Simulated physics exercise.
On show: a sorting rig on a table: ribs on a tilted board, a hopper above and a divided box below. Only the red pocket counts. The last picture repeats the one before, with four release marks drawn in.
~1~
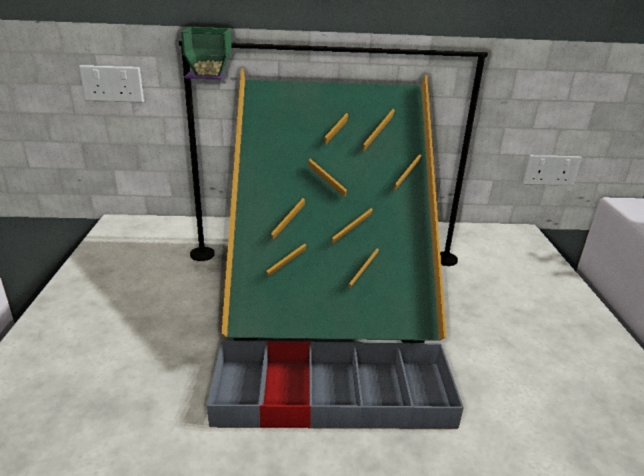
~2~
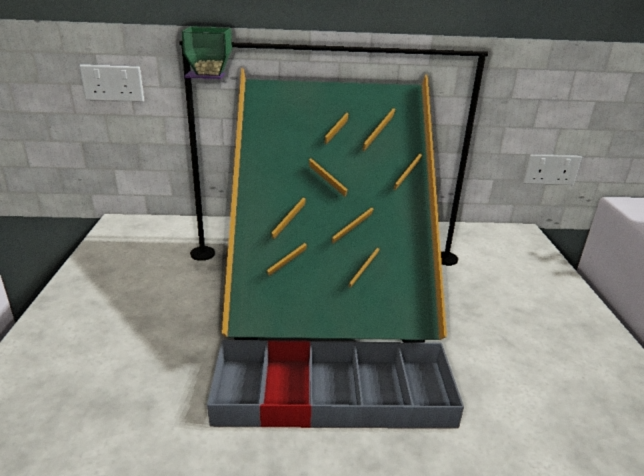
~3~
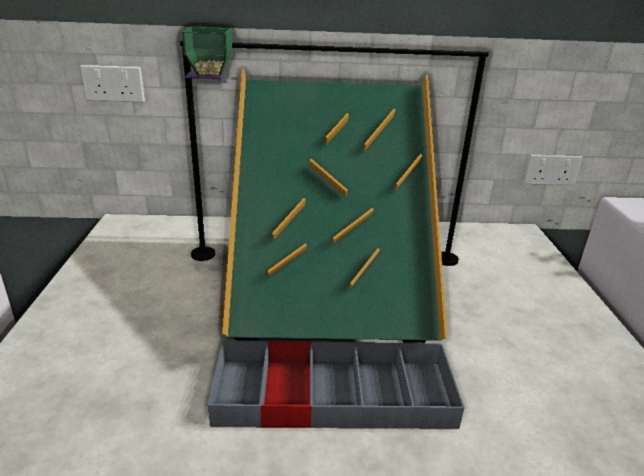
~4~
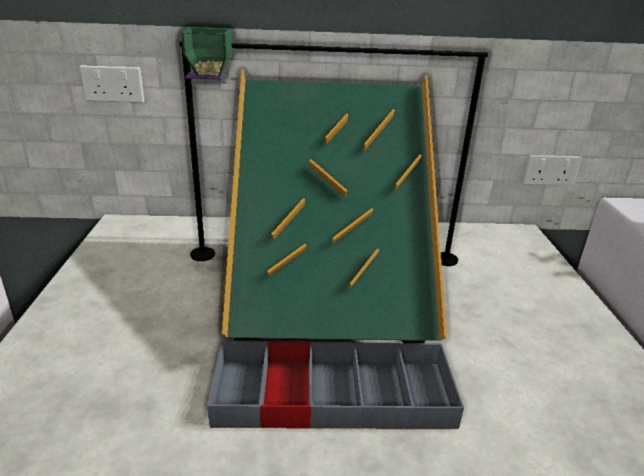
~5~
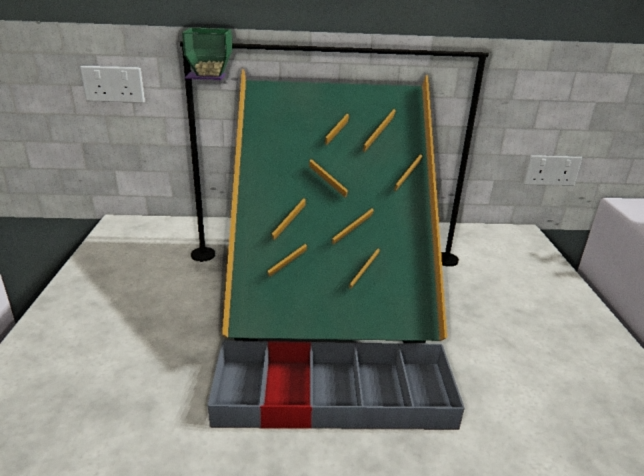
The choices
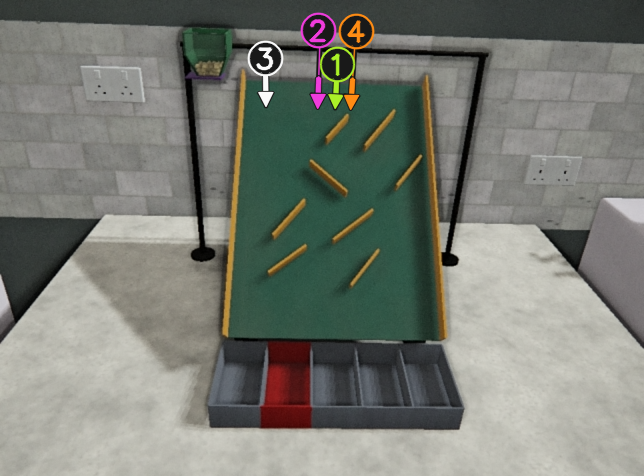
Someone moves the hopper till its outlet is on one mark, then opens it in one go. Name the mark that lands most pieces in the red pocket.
Use mark 4.
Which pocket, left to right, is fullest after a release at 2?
It is the first one.
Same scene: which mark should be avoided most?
Mark 3.
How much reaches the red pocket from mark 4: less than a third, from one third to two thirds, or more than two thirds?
It is from one third to two thirds.
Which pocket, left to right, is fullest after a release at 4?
It is the second one.
On the marked copy, mark 1 meets the board at (335, 103); mark 2 meets the board at (317, 103); mark 3 meets the board at (265, 101); mark 4 meets the board at (351, 104).
With 1, roughly a third in the red pocket, roughly half in other pockets, just a few held on the board.
With 2, roughly a third in the red pocket, roughly two thirds in other pockets.
With 3, just a few in the red pocket, almost all in other pockets, about a tenth outside the box.
With 4, roughly half in the red pocket, roughly half in other pockets.
